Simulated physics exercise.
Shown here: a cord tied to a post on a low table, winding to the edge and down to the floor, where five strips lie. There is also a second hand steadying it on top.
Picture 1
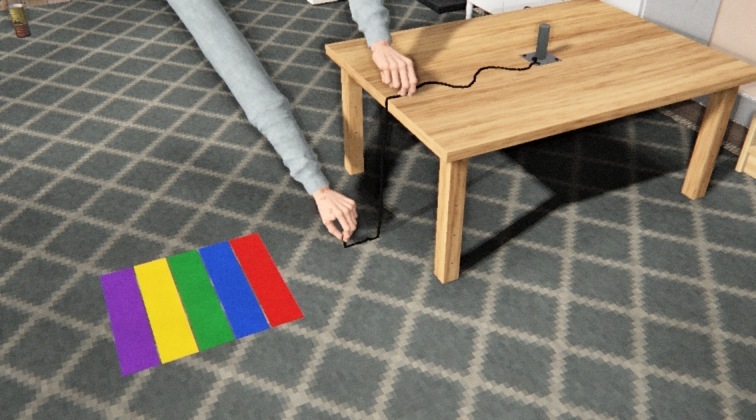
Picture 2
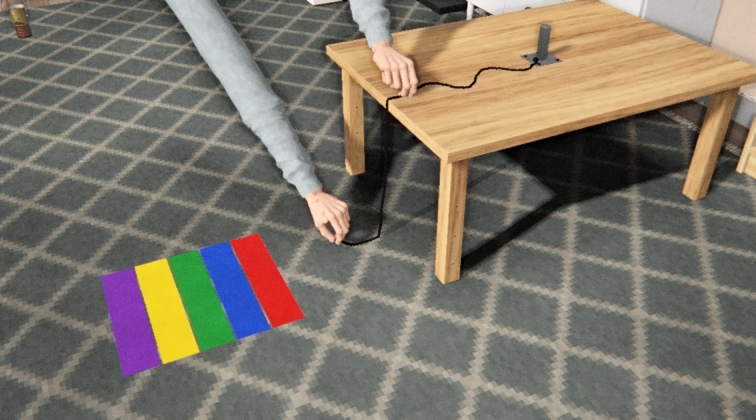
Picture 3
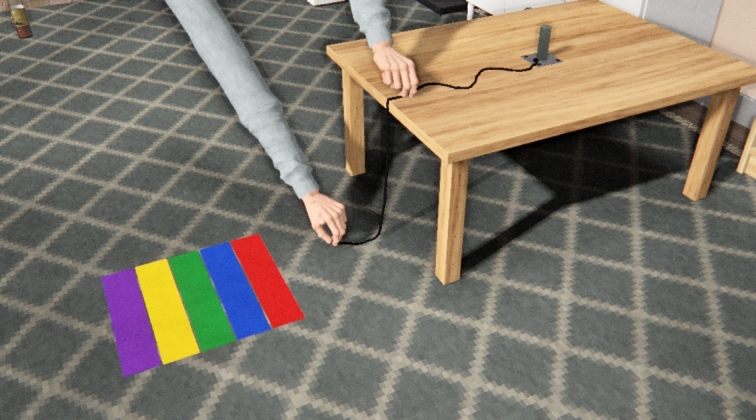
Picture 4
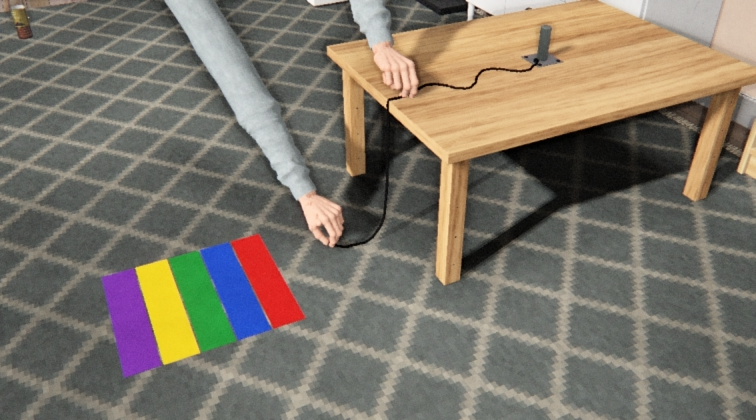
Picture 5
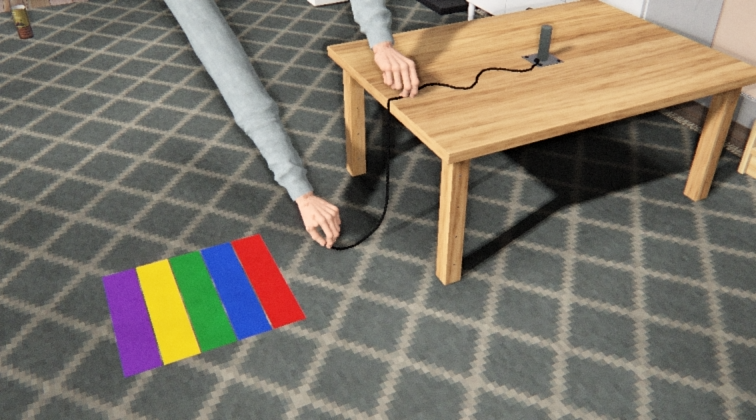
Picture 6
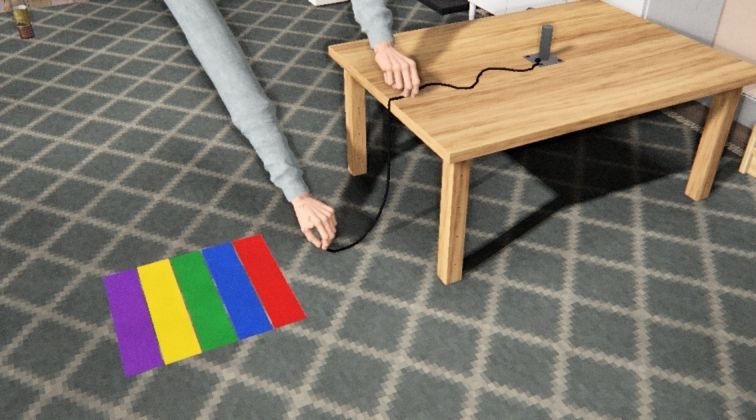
A hand low by the floor drew the end of a black cord slightly left toward five coloured strips, while the other hand stayed at the edge of a wooden table, where the cord ran back to a post.
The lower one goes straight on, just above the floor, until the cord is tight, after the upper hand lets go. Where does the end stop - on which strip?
On the green strip.
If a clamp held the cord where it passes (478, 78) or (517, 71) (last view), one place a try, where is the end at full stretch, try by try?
(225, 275); (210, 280).
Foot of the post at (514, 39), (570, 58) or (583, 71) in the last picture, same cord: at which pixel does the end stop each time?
Try by try, around (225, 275), (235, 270) and (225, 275).
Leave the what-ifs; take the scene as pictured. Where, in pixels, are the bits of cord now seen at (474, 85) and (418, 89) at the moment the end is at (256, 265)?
Result - first point (446, 84), second point (390, 104).
Soon after, end near (256, 265); over red.
Then, end near (221, 275); over blue.
At full stretch, end near (199, 281); over green. It halts on the green strip.
